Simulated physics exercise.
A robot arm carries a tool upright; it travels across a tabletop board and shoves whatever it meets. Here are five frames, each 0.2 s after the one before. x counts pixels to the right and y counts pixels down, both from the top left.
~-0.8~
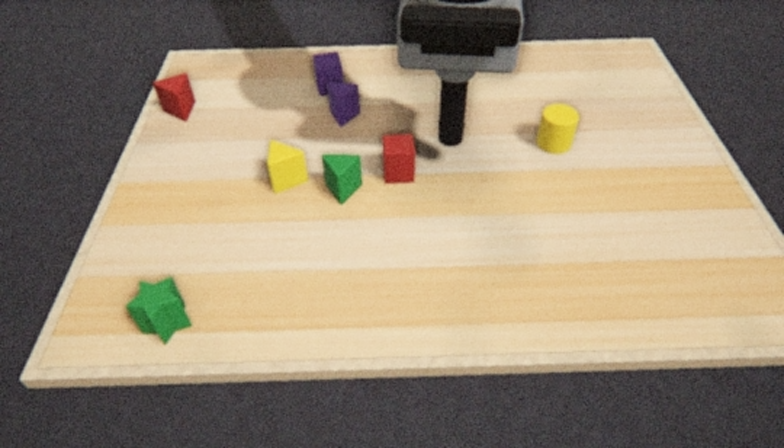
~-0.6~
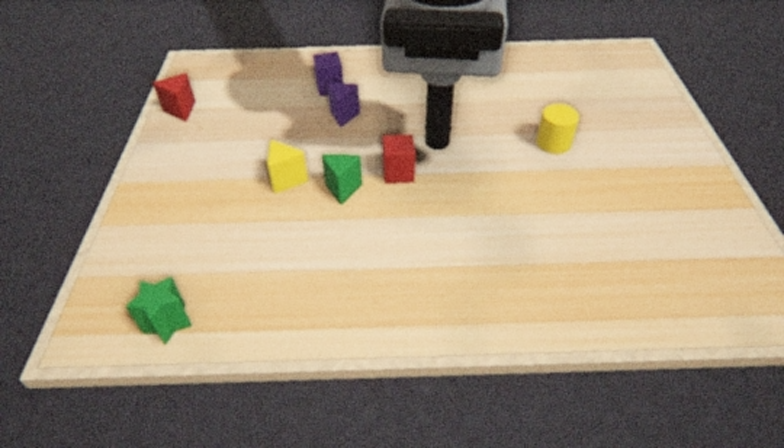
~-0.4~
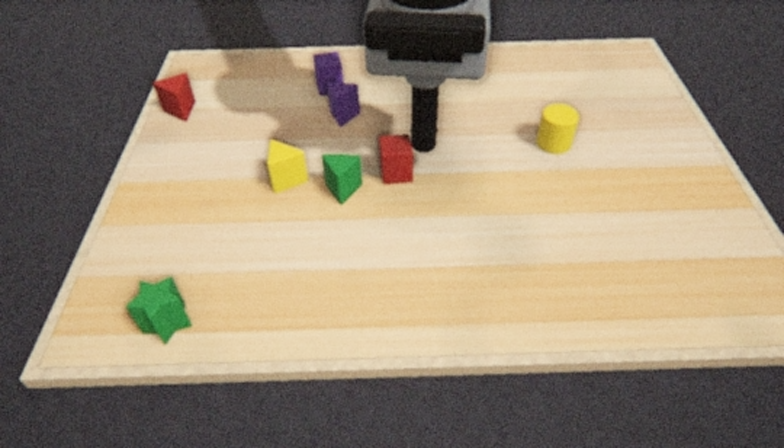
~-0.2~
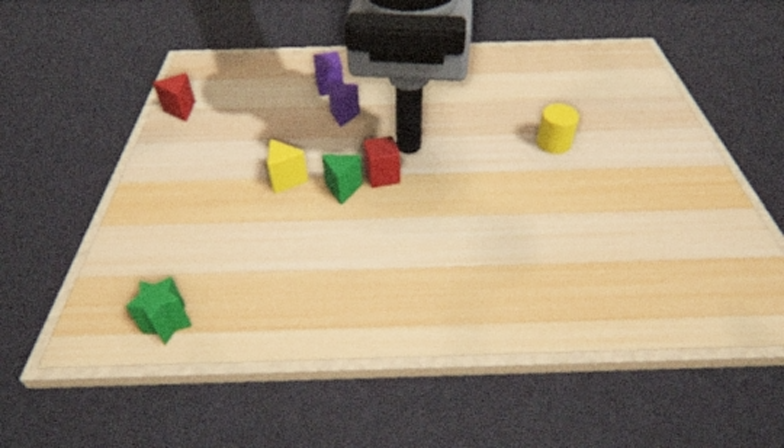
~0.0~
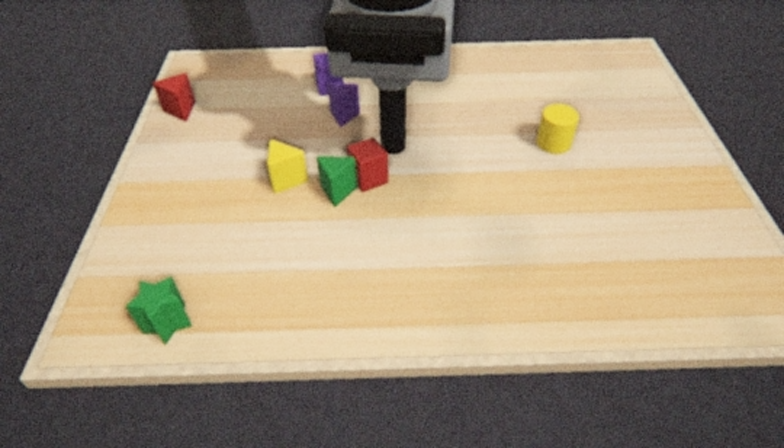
A black tool tip on a grey and black machine arm slides left across a striped wooden board on a dark surface, seen from above at an angle by a still camera. It meets a red block and pushes it left against a green one, which shifts slightly. A yellow block, two purple blocks, another red block, a yellow cylinder and a green star stay put around them.
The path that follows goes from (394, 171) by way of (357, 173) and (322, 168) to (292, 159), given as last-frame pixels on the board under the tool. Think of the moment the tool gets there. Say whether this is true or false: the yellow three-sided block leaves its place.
False
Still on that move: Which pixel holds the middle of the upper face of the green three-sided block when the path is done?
For the centre of its top, I'd go with (312, 177).
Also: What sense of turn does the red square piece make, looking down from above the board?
Verdict: Counterclockwise.
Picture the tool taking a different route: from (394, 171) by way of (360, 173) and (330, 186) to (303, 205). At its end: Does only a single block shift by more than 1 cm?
The answer is no.
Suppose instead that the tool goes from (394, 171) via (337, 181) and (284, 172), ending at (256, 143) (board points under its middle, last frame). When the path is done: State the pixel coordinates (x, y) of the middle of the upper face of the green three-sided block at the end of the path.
Top centre: (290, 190).
What follows on the original path. One third of the way, tool at (355, 150); green three-sided block at (316, 173), turned 20° clockwise; red square piece at (341, 160), turned 35° anticlockwise.
Two thirds of the way, tool at (319, 146); green three-sided block at (312, 177), turned 15° clockwise; red square piece at (334, 161), turned 50° anticlockwise.
At the end, tool at (287, 136); yellow three-sided block not moved; green three-sided block at (312, 177), turned 15° clockwise; red square piece at (334, 161), turned 50° anticlockwise.
